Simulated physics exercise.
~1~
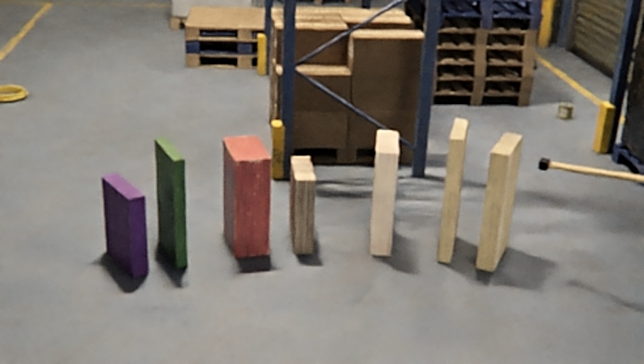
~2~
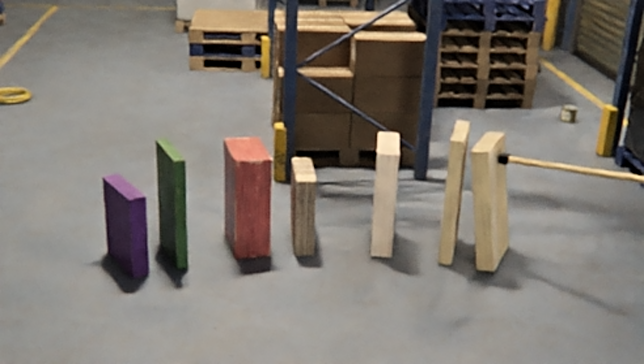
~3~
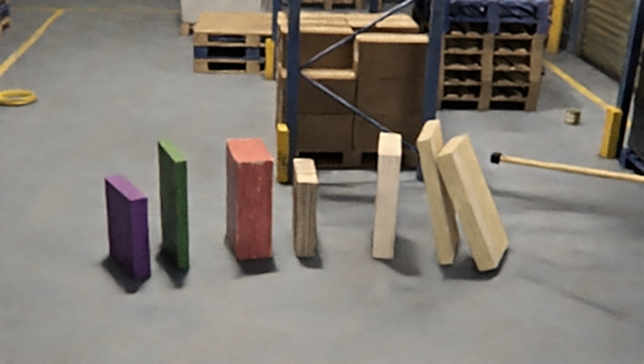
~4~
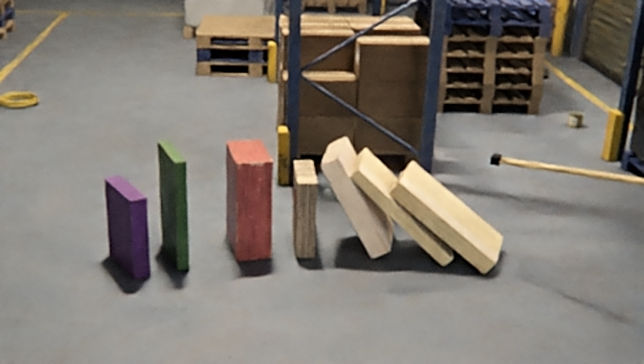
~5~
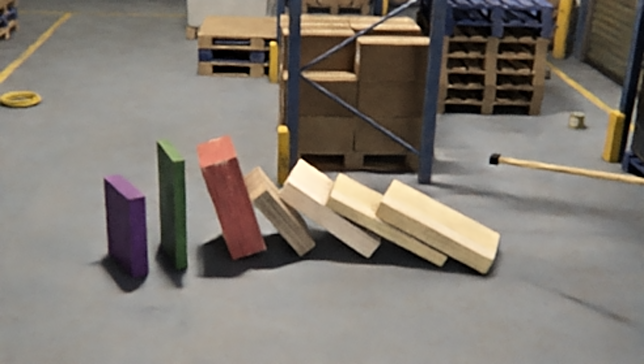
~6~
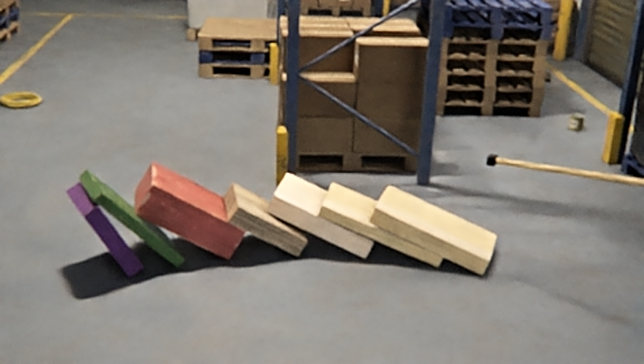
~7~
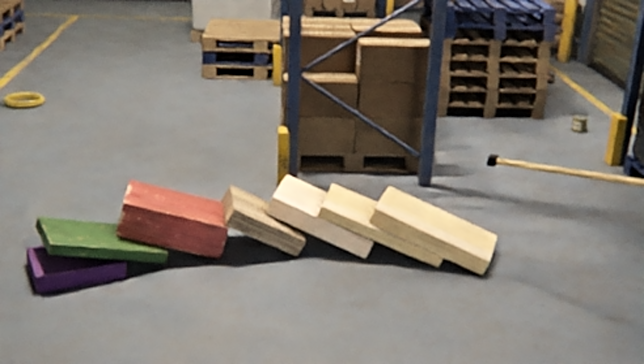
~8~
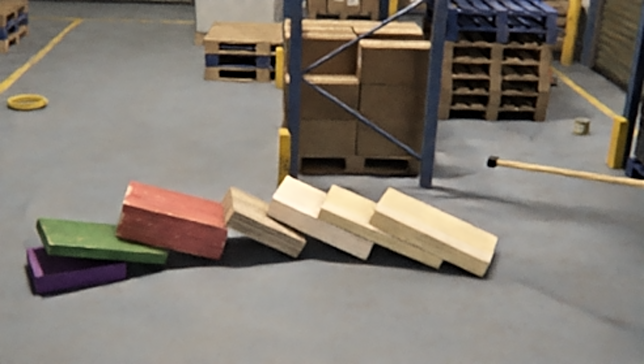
Seven thick boards toppling leftward one after another in a warehouse after a pole nudges the rightmost, purple and green falling last.
